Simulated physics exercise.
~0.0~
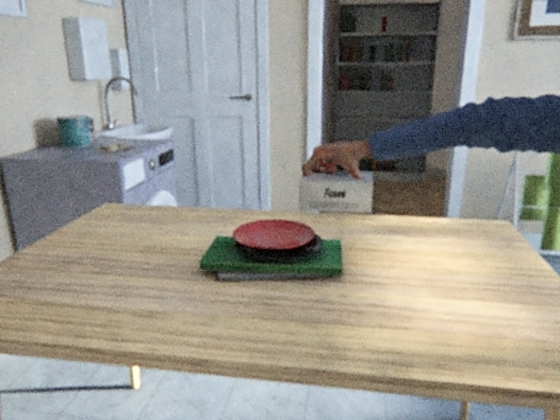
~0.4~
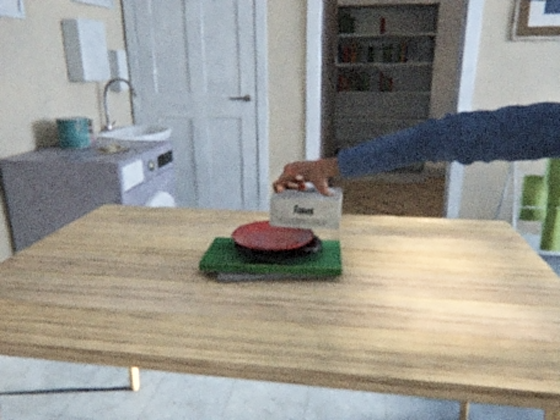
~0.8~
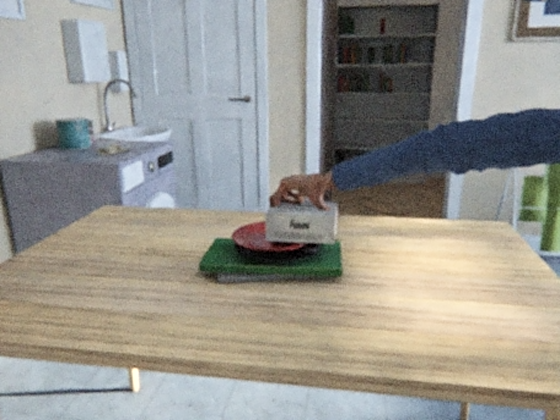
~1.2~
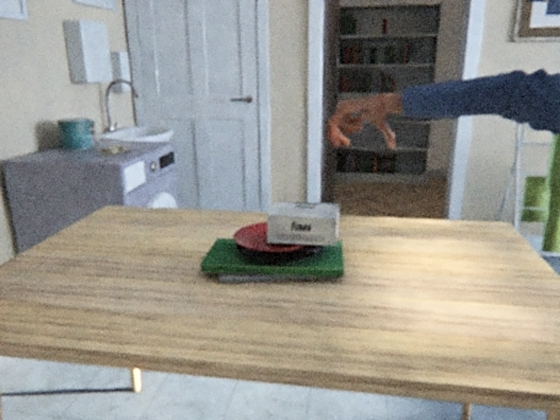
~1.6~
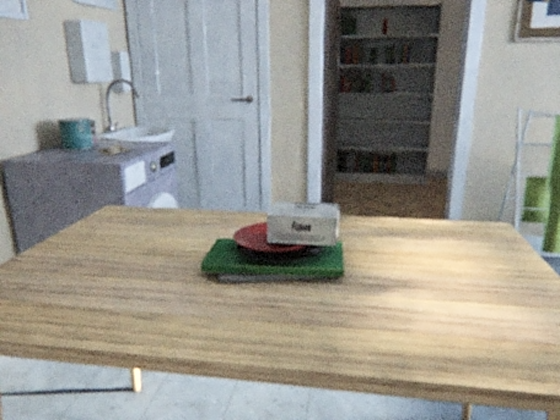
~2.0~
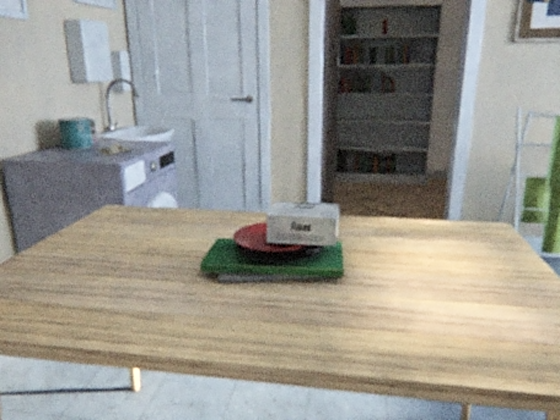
A hand in a blue sleeve reaches in from the right, holding a white box above a light wooden table, seen from the front in a room with a sink at left and a bookshelf behind. On the table sits a small stack, a red plate over a black plate on a green board with a grey board beneath. The hand carries the box left and lowers it onto the right side of the red plate. It lets go and draws back to the right, out of view. The box stays put, and the pile remains standing.
